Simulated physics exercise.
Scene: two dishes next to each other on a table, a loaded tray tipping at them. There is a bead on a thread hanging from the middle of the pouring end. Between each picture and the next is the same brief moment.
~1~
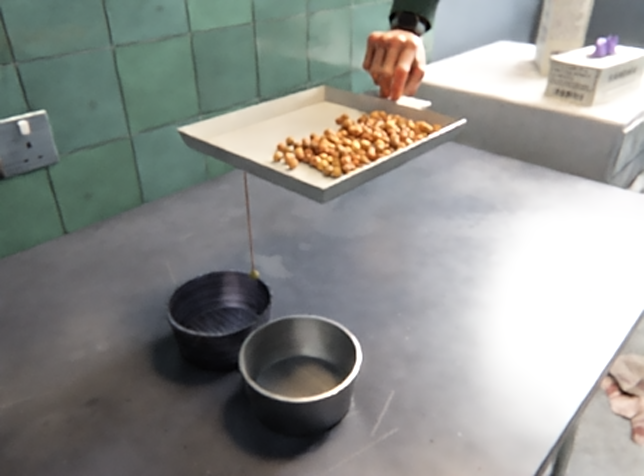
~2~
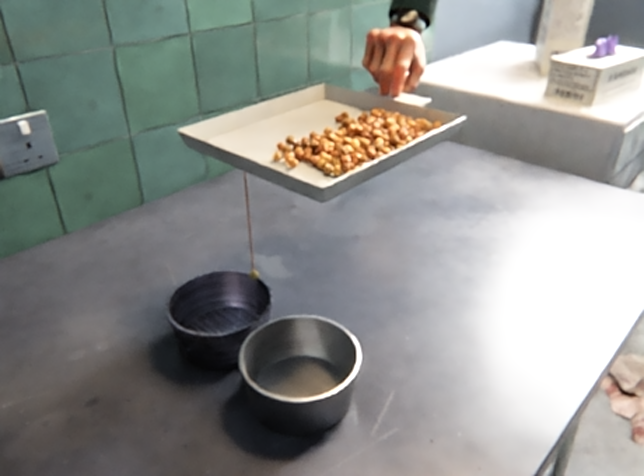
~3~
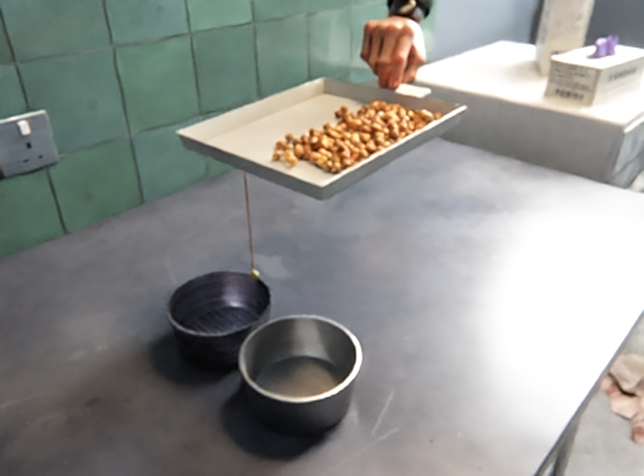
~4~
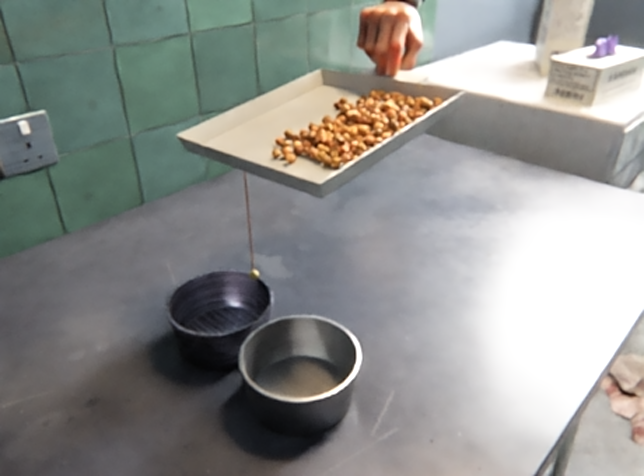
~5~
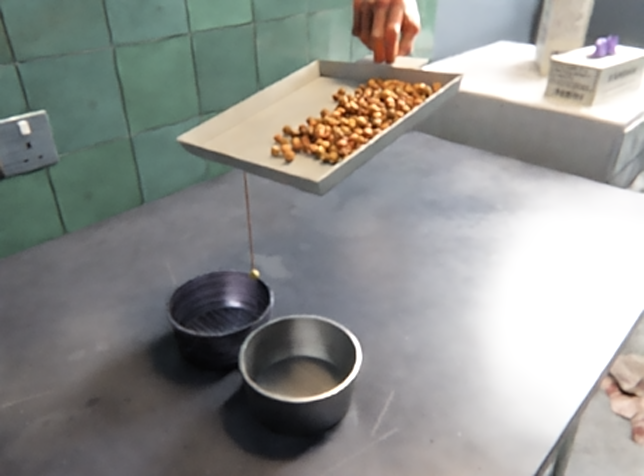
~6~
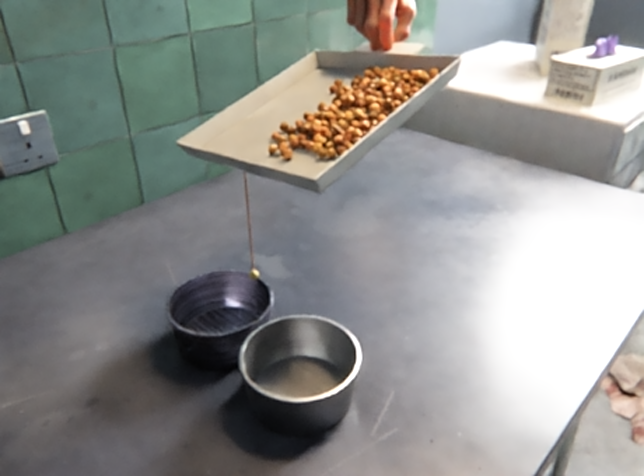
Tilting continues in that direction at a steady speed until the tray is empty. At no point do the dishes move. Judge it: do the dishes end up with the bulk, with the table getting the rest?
Most never reaches the dishes.
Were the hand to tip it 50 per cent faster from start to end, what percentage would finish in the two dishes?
It would be close to 30 per cent.
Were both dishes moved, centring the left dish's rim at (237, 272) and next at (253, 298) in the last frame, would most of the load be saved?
At place one the minor share; at place two the minor share.
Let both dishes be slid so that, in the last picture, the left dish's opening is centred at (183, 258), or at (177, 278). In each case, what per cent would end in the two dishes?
Around 90 and around 80 per cent, in that order.
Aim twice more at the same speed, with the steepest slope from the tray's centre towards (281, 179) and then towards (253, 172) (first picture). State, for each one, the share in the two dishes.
In turn 90 and 80 in a hundred.
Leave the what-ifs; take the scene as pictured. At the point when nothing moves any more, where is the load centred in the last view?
At about (181, 303), give or take.
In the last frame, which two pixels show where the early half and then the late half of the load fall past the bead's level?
First part (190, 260), rest (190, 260).
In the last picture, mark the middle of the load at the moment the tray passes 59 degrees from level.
The middle of the pieces sits at roughly (234, 139).
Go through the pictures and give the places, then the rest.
In the first picture, corners of the pouring end (185, 129) and (323, 183), level; middle of the load (365, 138), roasted chickpeas; left dish (179, 340); right dish (257, 403); bead on its thread (254, 275).
In the second picture, corners of the pouring end (185, 129) and (322, 183), level; middle of the load (365, 136).
In the third picture, corners of the pouring end (185, 131) and (321, 181), tipped barely, lowest at the left corner; middle of the load (365, 130).
In the fourth picture, corners of the pouring end (184, 134) and (319, 178), tipped a little, lowest at the left corner; middle of the load (363, 122).
In the fifth picture, corners of the pouring end (183, 137) and (317, 176), tipped a little, lowest at the left corner; middle of the load (362, 113).
In the sixth picture, corners of the pouring end (183, 140) and (315, 173), tipped clearly, lowest at the left corner; middle of the load (359, 105); left dish (179, 340); right dish (257, 403).
Just after the last frame, tray tipped steeply; almost all on the tray; just a few in the left dish; about a tenth in the air.
A moment on, tray tipped right over; roughly half on the tray; about a tenth in the left dish; about a tenth outside both; roughly a third in the air.
Further on, tray tipped past a quarter turn; roughly a third in the left dish; roughly two thirds outside both.
When it is over, tray tipped past a quarter turn; not one in the right dish; roughly a third in the left dish; roughly two thirds outside both.
